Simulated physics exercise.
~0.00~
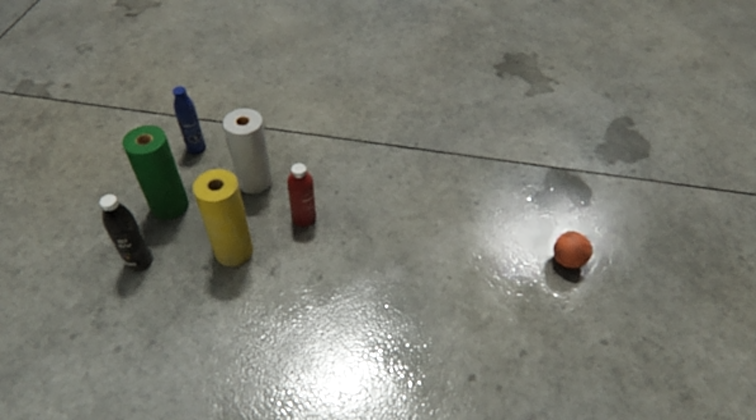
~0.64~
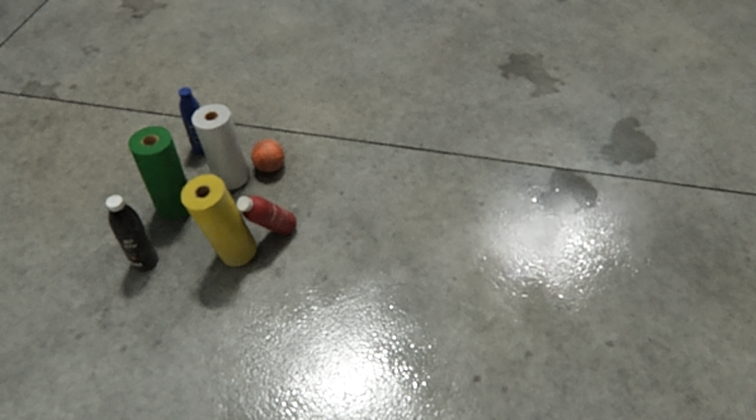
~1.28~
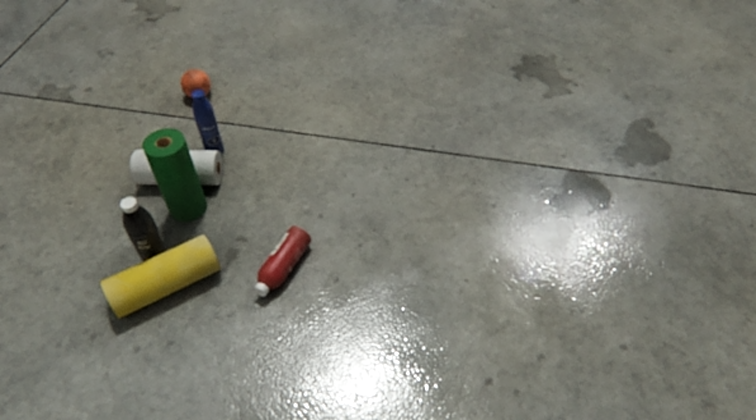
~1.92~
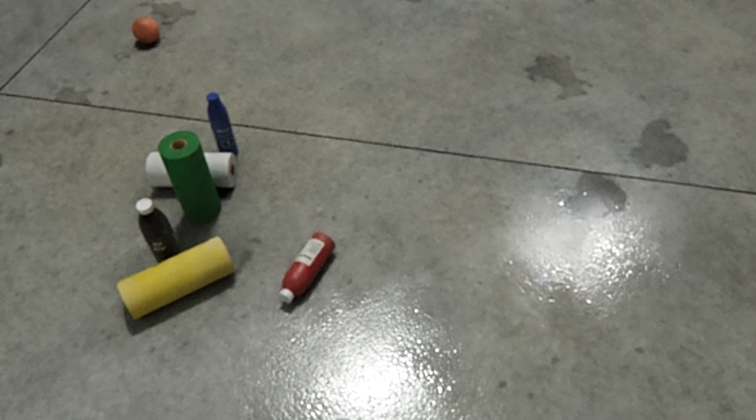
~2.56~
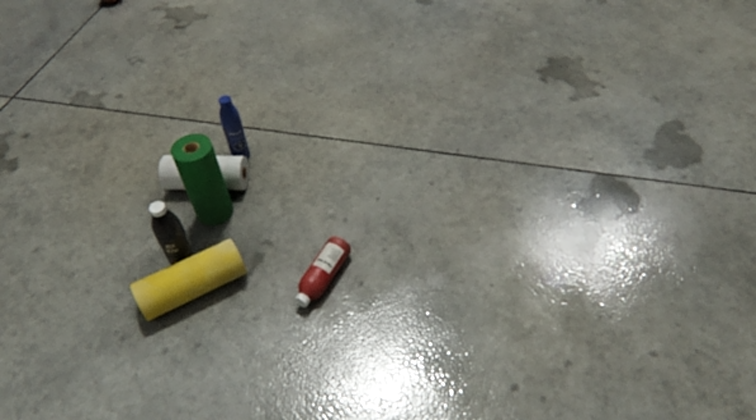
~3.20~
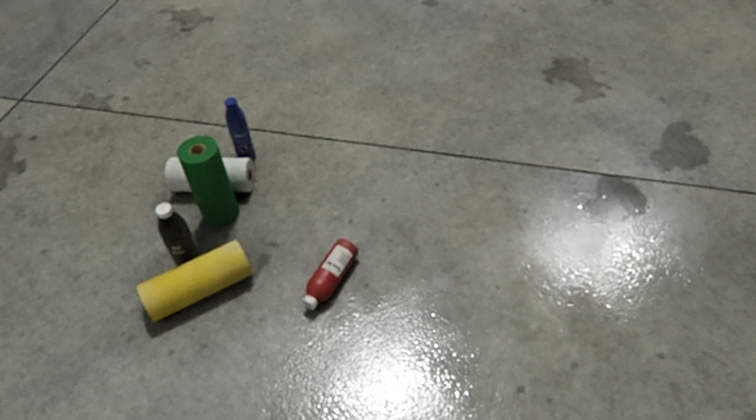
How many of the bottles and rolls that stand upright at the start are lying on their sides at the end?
Three of them end up on their sides, namely the red bottle, the yellow roll and the white roll.
Orange ball rolling left across a concrete floor, toppling a red bottle, yellow roll and white roll, then leaving view.
